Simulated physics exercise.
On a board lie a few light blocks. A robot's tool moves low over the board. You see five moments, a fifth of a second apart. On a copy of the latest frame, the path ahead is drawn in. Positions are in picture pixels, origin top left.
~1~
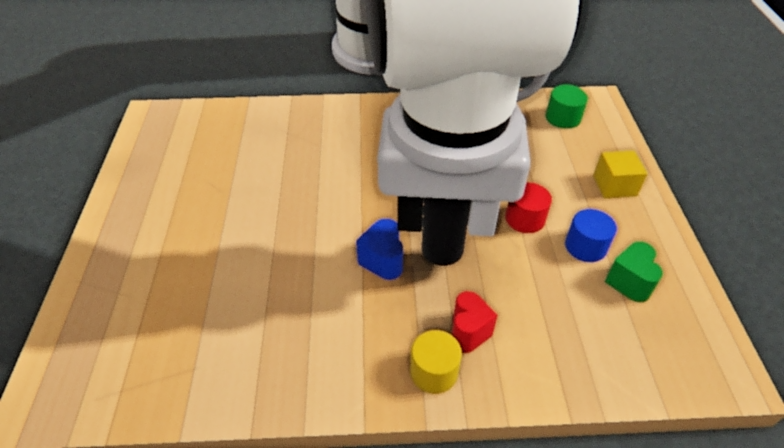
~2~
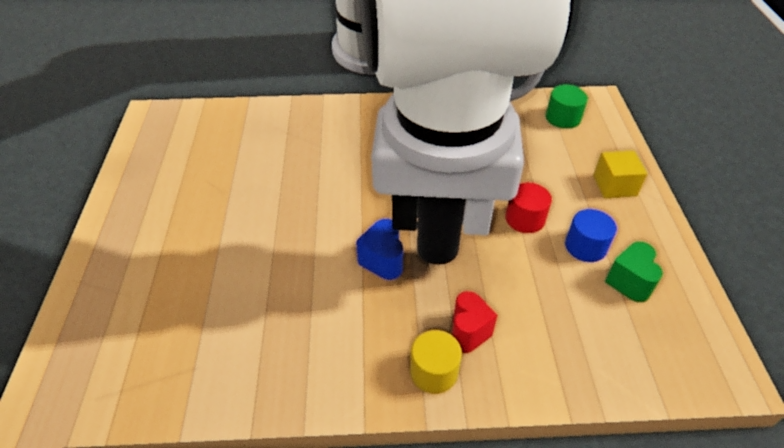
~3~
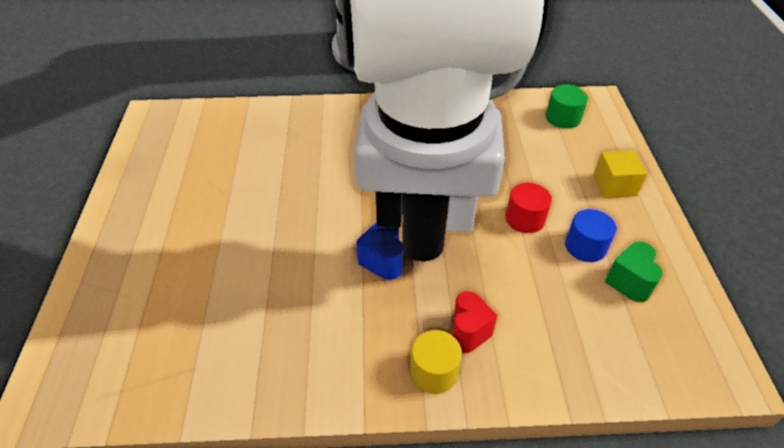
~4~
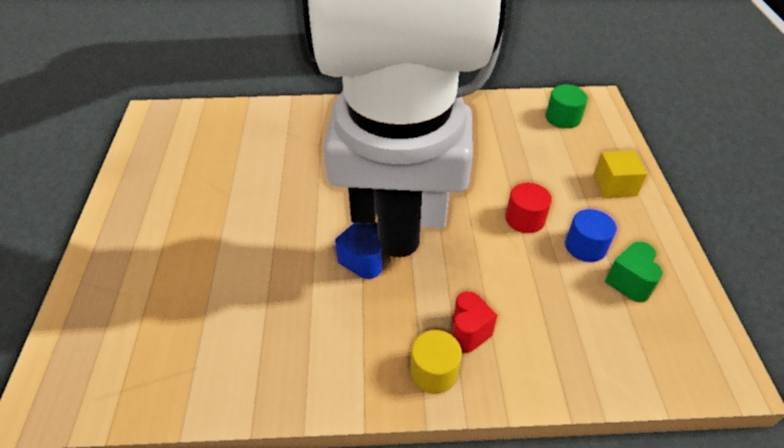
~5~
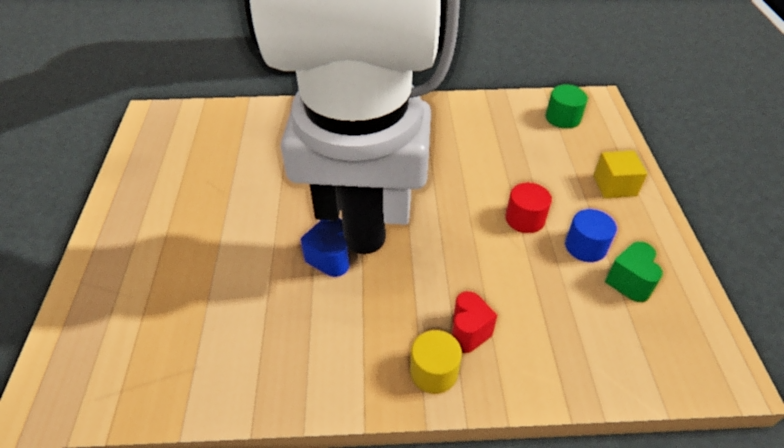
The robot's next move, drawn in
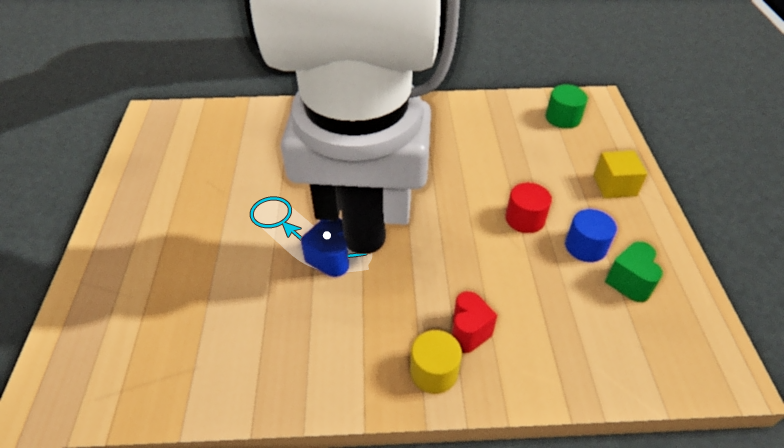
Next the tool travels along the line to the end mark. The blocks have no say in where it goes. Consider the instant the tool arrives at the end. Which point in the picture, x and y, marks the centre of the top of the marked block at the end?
By then it is at (263, 232).
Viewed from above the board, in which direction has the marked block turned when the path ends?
In a top view, it turns counterclockwise.
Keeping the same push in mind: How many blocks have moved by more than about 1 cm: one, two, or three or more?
I expect just one block to be moved by more than 1 cm.
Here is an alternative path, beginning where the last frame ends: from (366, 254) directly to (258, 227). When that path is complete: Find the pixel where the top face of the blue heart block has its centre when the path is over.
It is going to be at (258, 236).
The line goes from (366, 254) over (324, 253) and (295, 233) to (271, 212); the dot is on the blue heart block.
On the path given first. One third of the way, tool at (322, 239); blue heart block at (283, 237).
Two thirds of the way, tool at (292, 218); blue heart block at (264, 232), turned 40° anticlockwise.
At the end, tool at (267, 197); blue heart block at (263, 232), turned 45° anticlockwise.
